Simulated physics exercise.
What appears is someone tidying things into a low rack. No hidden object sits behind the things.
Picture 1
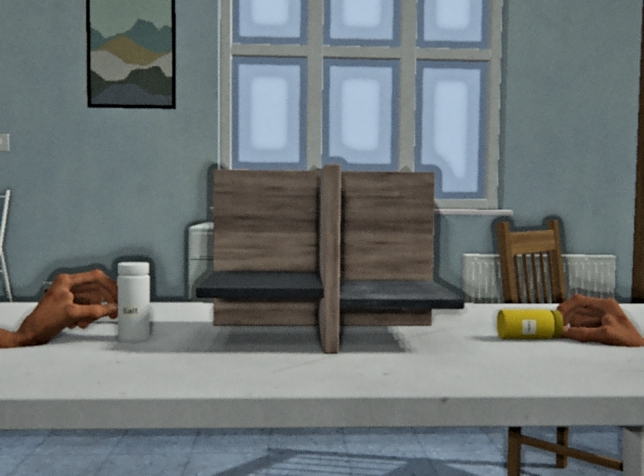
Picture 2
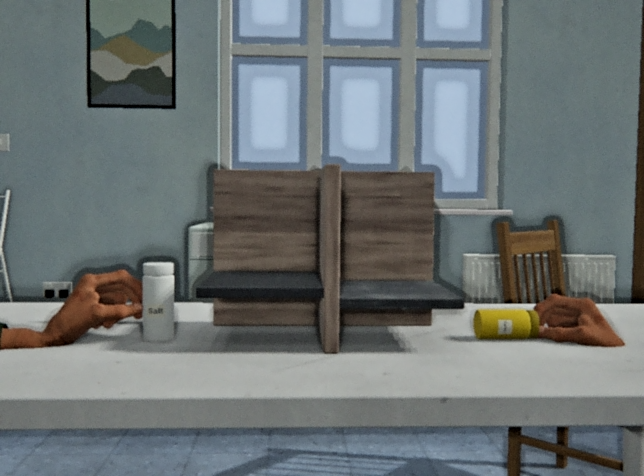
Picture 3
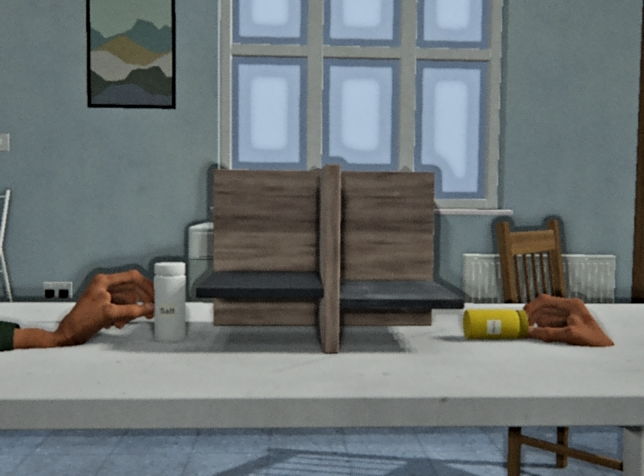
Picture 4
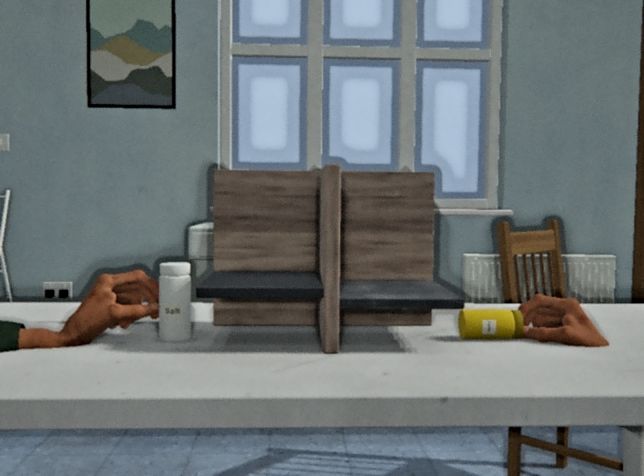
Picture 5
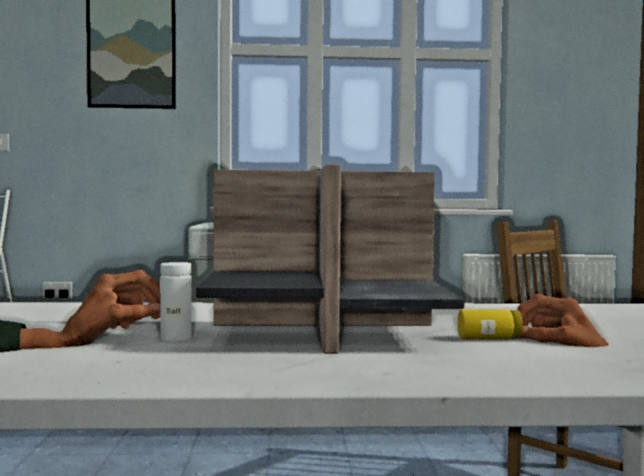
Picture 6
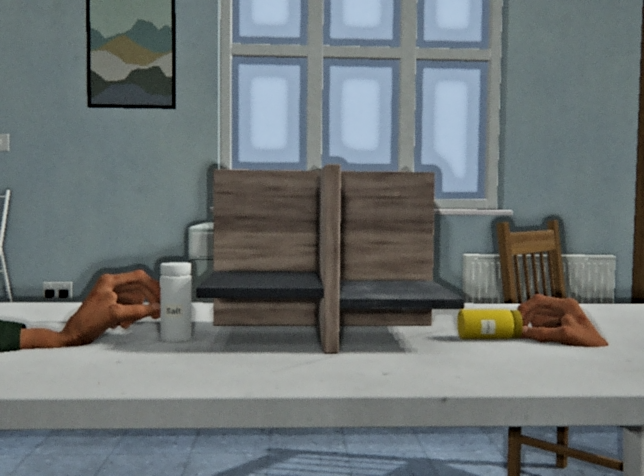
At the start, two hands at opposite ends of a white table touch a white shaker on the left and a yellow shaker lying on the right, with a low wooden rack between them. The hands slide both shakers a short way inward, then they stay almost still beside the rack.
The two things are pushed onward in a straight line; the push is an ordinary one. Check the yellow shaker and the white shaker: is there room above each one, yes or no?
Yellow shaker - yes; white shaker - no.
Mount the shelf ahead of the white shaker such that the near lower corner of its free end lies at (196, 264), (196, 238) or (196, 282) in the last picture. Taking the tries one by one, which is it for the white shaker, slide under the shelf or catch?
Enters; enters; jams.
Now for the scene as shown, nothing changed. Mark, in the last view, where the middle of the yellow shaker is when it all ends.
When everything stops, it's near (409, 325).
Then, 0.38 s after the last picture, yellow shaker part of the way in near (457, 324); white shaker stopped at the opening near (191, 302).
At rest, the yellow shaker goes under, near (409, 324); the white shaker stops at the shelf, near (191, 302).
